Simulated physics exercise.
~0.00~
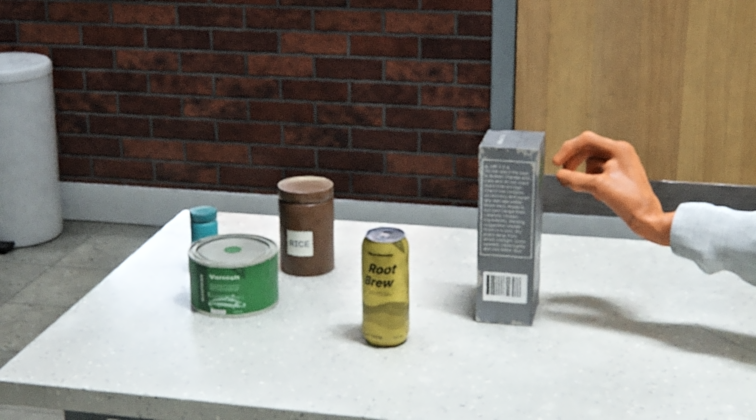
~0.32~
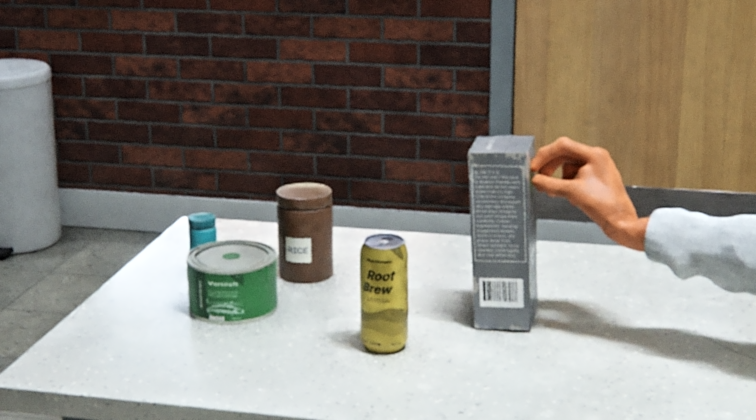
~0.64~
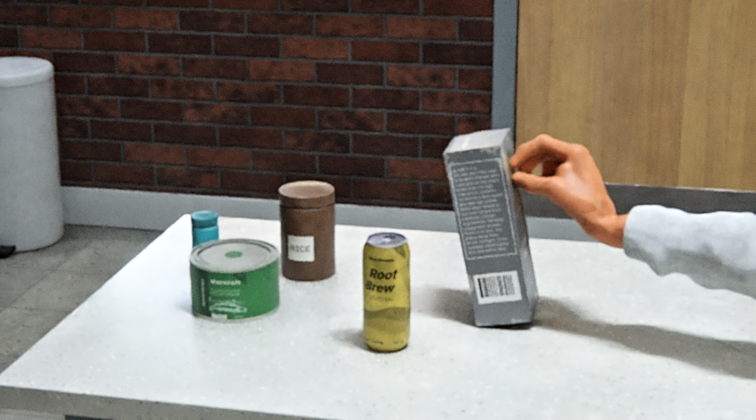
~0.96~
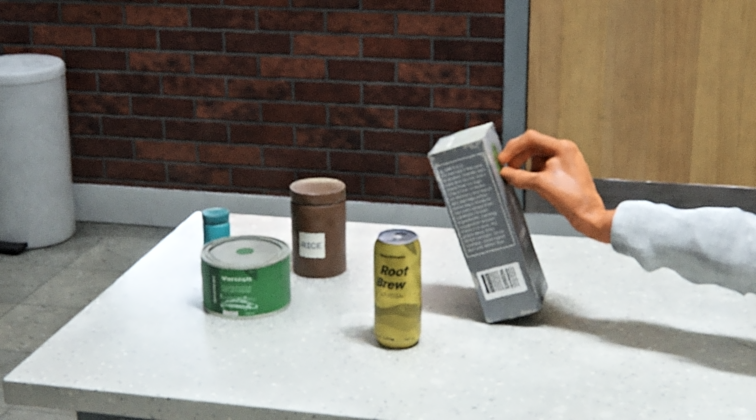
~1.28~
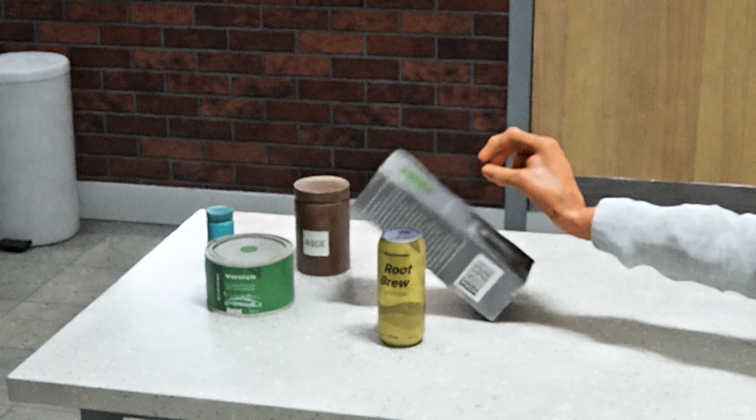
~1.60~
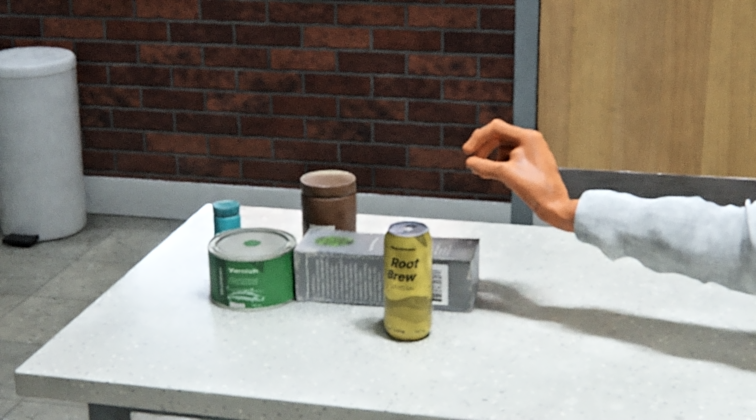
Hand pushing an upright grey carton leftward until it tips over and lies on its side behind a yellow root brew can.
